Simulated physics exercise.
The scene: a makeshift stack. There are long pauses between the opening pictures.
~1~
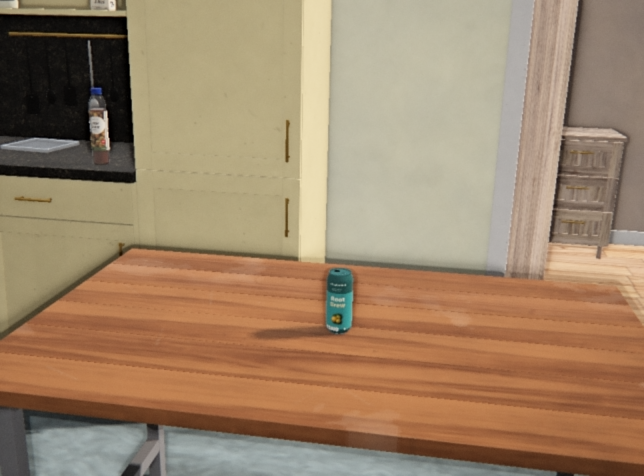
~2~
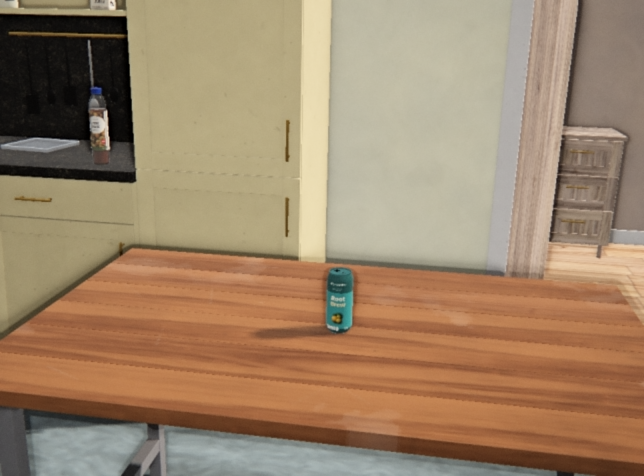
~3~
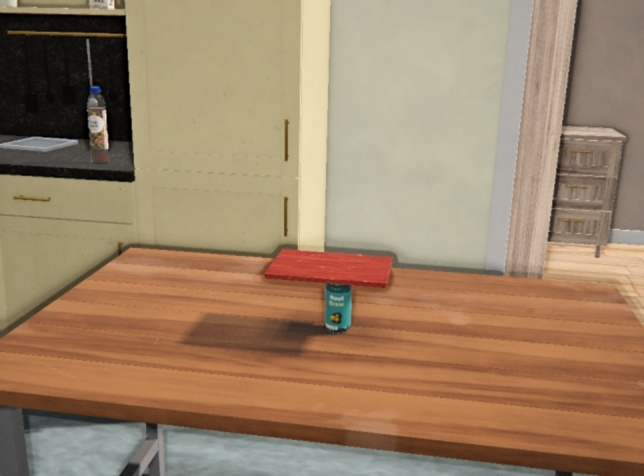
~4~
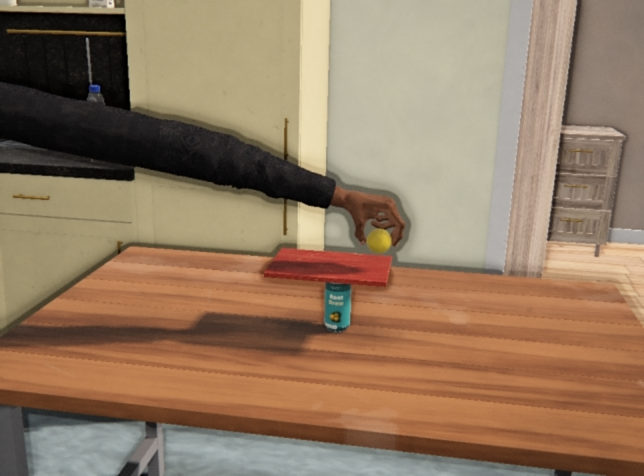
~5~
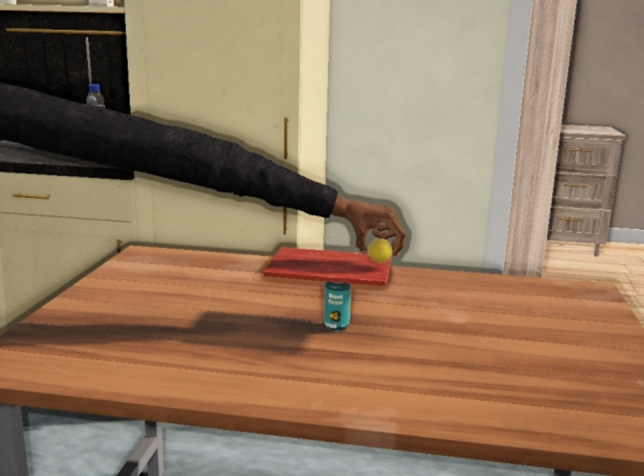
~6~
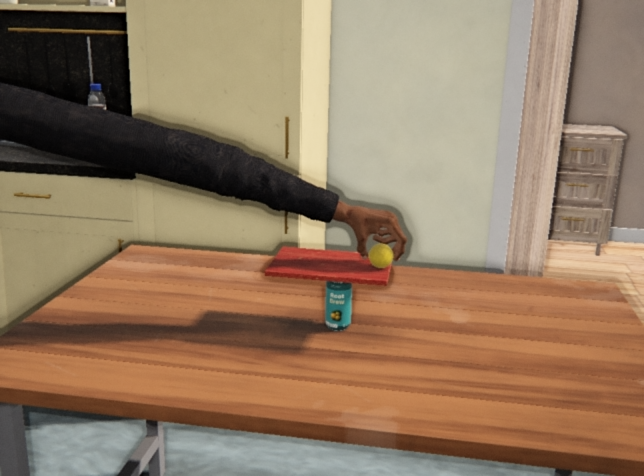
A red board appears on top of a small turquoise can that at first stands alone on a wooden table. A dark-sleeved arm then reaches in from the left, holding a yellow lemon above the board's right side, and lowers it slightly onto the board, fingers still gripping it.
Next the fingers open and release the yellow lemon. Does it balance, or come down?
It keeps its balance.
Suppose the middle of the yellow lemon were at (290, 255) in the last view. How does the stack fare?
Then it comes apart.
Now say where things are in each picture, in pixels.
In the first frame, the last thing is not in view yet; turquoise can (339, 301).
In the second frame, the last thing is not in view yet; turquoise can (340, 301).
In the third frame, the last thing is not in view yet; turquoise can (338, 300).
In the fourth frame, coming down; yellow lemon (379, 241); turquoise can (338, 299).
In the fifth frame, coming down; yellow lemon (380, 251); turquoise can (338, 298).
In the sixth frame, set down, still held; yellow lemon (381, 256); turquoise can (339, 298).
Then, 0.30 s on from there, no change.
Then, 0.70 s on from there, yellow lemon resting near (381, 256).
In the end, all 3 unmoved. At the end, from the last picture's camera, yellow lemon near (381, 256). The stack holds.
